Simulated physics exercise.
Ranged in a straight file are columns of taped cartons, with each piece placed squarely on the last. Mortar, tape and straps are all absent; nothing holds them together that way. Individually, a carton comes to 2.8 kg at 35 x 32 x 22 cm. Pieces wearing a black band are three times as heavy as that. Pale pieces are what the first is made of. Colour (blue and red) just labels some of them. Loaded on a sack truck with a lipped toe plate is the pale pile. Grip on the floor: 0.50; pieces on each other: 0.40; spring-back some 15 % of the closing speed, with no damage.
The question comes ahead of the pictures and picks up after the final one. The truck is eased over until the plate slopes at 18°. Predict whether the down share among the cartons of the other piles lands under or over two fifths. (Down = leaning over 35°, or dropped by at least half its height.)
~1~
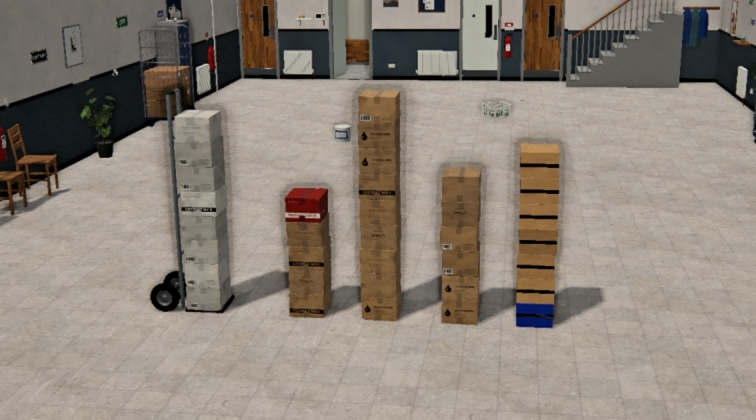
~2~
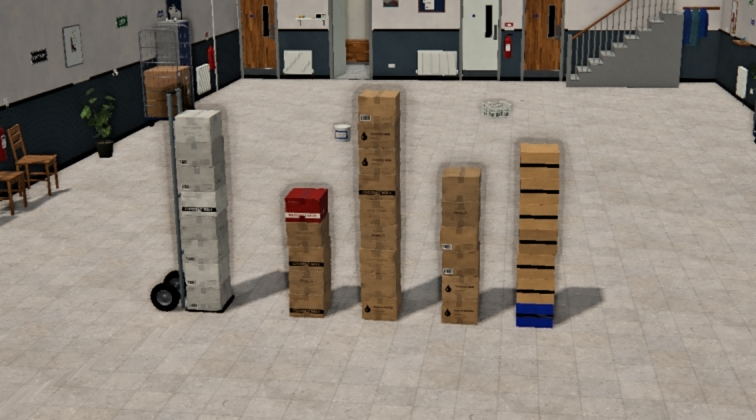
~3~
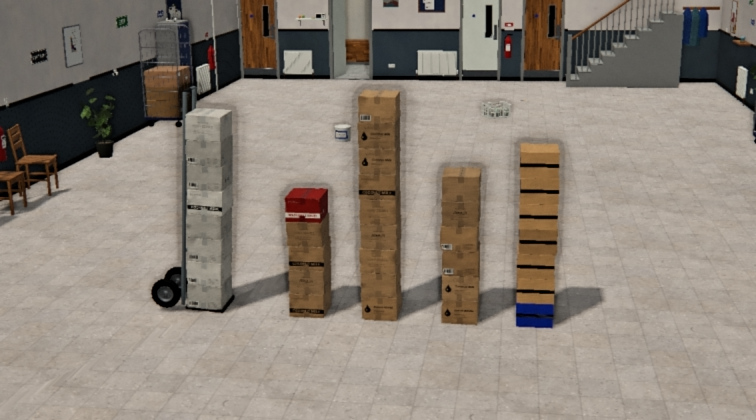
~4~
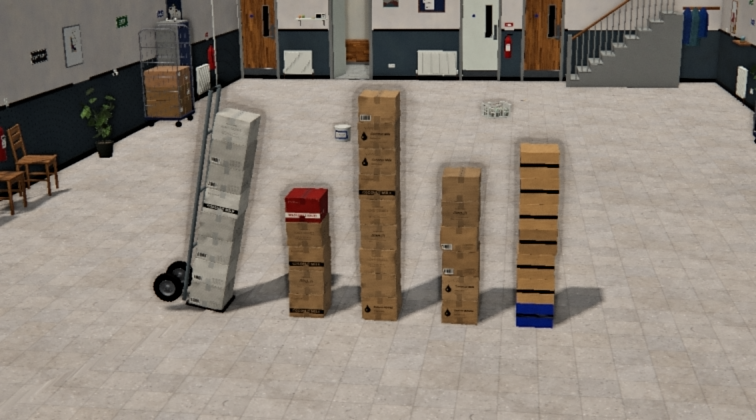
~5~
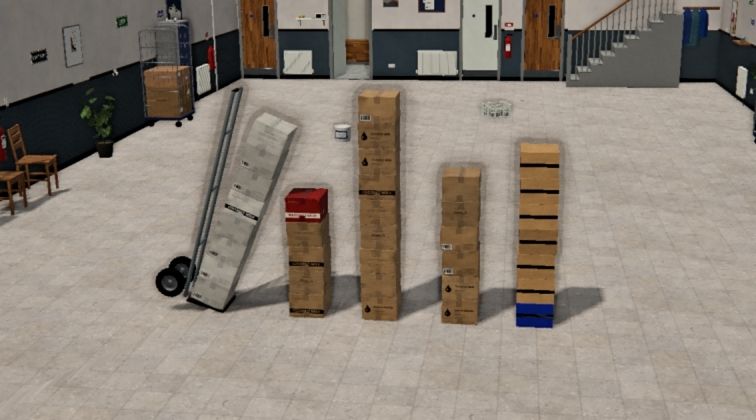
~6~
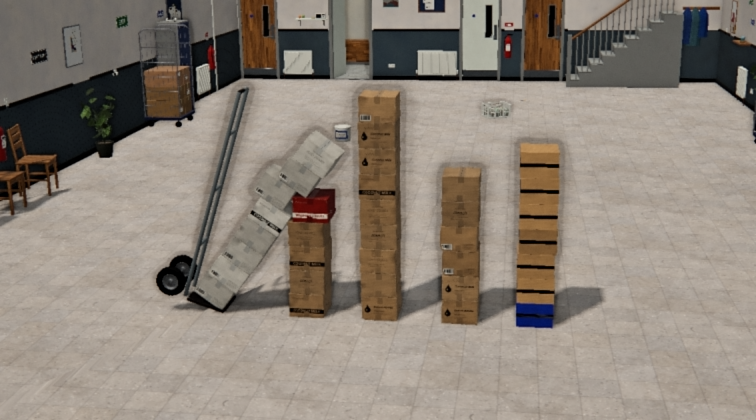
Looks like the toll is going to top two fifths.
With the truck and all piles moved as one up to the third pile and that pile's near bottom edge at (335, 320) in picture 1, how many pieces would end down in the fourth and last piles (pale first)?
Counts down: Fourth 5; last 7.
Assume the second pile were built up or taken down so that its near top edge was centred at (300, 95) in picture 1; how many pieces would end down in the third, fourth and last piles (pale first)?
Result: Third pile 9, fourth pile 6, last pile 7.
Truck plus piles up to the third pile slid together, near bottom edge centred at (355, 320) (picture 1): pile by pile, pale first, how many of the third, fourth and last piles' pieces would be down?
The tally would be third 9, then fourth 5, then last 7.
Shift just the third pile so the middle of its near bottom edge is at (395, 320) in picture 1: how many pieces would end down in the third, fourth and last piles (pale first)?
The third pile ends with 8 down, the fourth with 6, the last with 7.
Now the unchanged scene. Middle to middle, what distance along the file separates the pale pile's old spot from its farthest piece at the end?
It ends around 240 cm away.
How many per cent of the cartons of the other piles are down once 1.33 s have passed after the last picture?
By then 15 %.
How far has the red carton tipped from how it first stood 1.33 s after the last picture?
Close to 20° of tilt compared with the start.
Then, 1.33 s on from the sixth picture, 8 of the pale pile down; 4 of the 27 other cartons down; red carton tipped 22°, 12 cm lower.
Then, 2.65 s on from the sixth picture, 7 of the pale pile down; 26 of the 27 other cartons down; red carton tipped 41°, 40 cm lower; blue carton tipped 40°.
Finally, 7 of the pale pile down; 26 of the 27 other cartons down; blue carton tipped 43°; red carton tipped 41°, 41 cm lower. That is 96 per cent. Seen by the last camera, middles, blue carton near (550, 301), red carton near (418, 253).
